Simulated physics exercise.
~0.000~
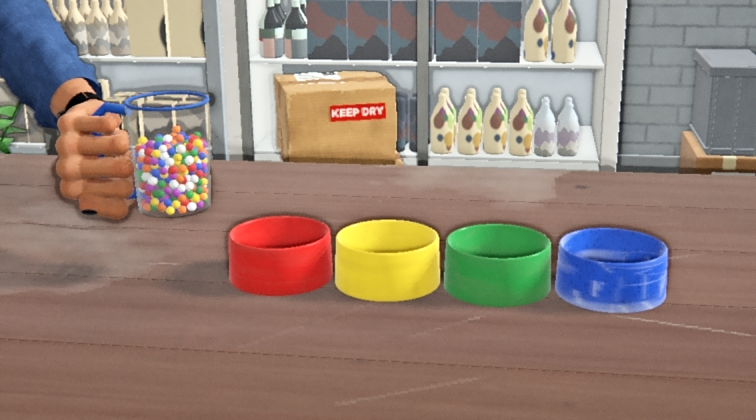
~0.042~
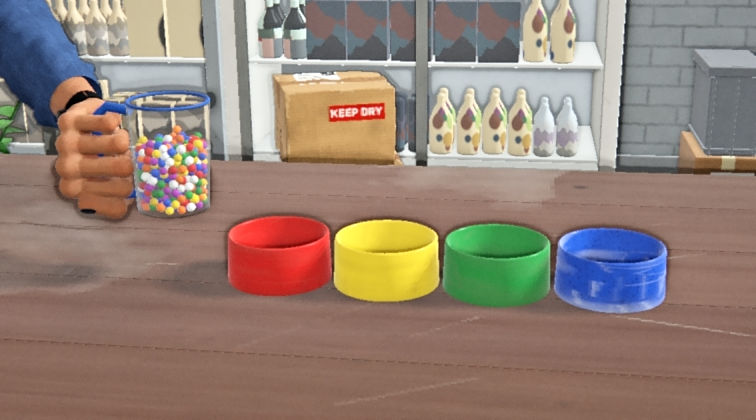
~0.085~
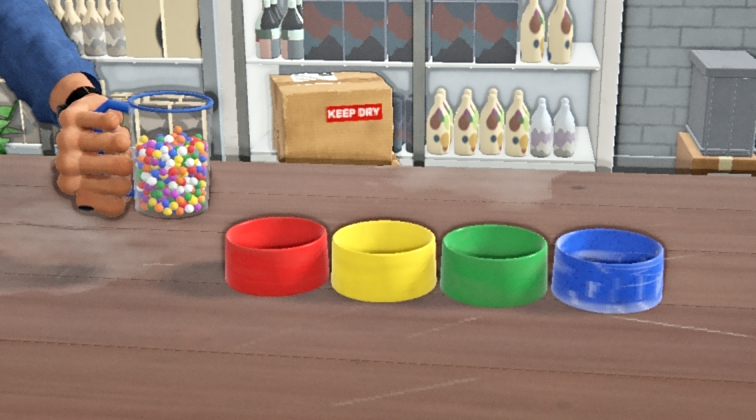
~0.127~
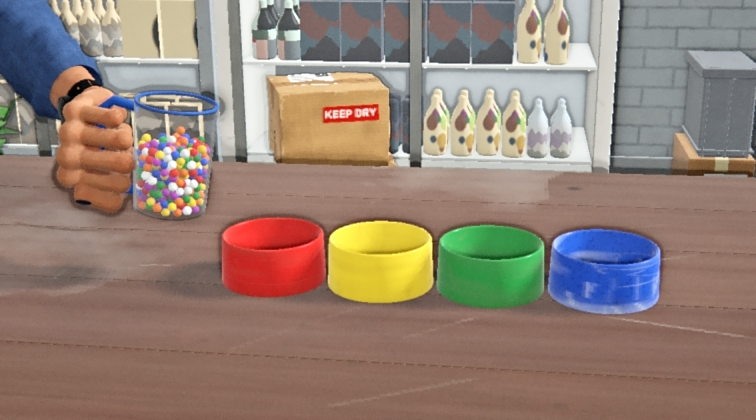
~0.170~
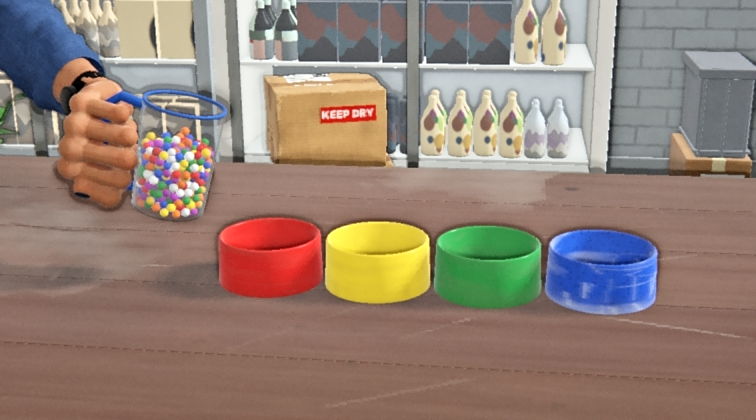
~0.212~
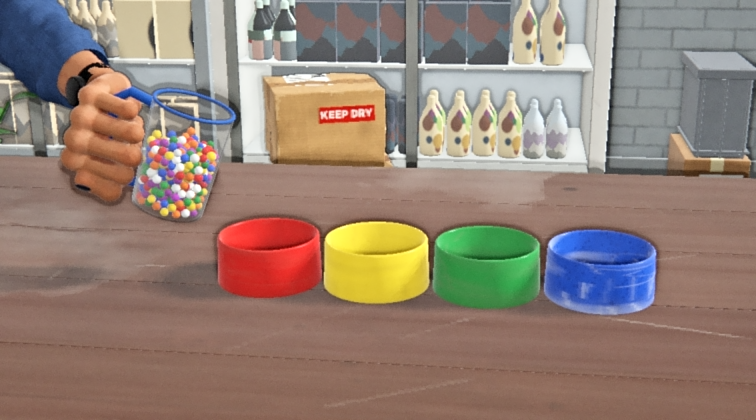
A hand holds a clear cup of colourful beads and tilts it slightly rightward beside four dishes.
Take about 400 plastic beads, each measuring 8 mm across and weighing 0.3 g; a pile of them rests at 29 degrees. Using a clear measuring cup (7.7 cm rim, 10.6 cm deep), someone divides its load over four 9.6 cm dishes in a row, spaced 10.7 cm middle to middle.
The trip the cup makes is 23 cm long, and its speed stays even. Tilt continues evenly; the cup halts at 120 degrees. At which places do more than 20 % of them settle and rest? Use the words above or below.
Red - below; blue - below; green - below; yellow - above; counter - below.
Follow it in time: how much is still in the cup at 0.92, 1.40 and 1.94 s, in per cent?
In turn: 95, 5, 0.
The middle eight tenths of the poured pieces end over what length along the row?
About 6 cm.
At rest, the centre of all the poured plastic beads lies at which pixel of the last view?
At about (387, 261).
After 0.92 s, tilt 106 degrees; cup holds 95 %, yellow 5 %.
Then, at 1.40 s, tilt 120 degrees; cup holds 5 %, yellow 95 %.
Then, at 1.94 s, tilt 120 degrees; cup holds 0 %, yellow 95 %.
In the end, at 2.2 s, red 0 %, blue 0 %, green 0 %, yellow 95 %, counter 5 %.
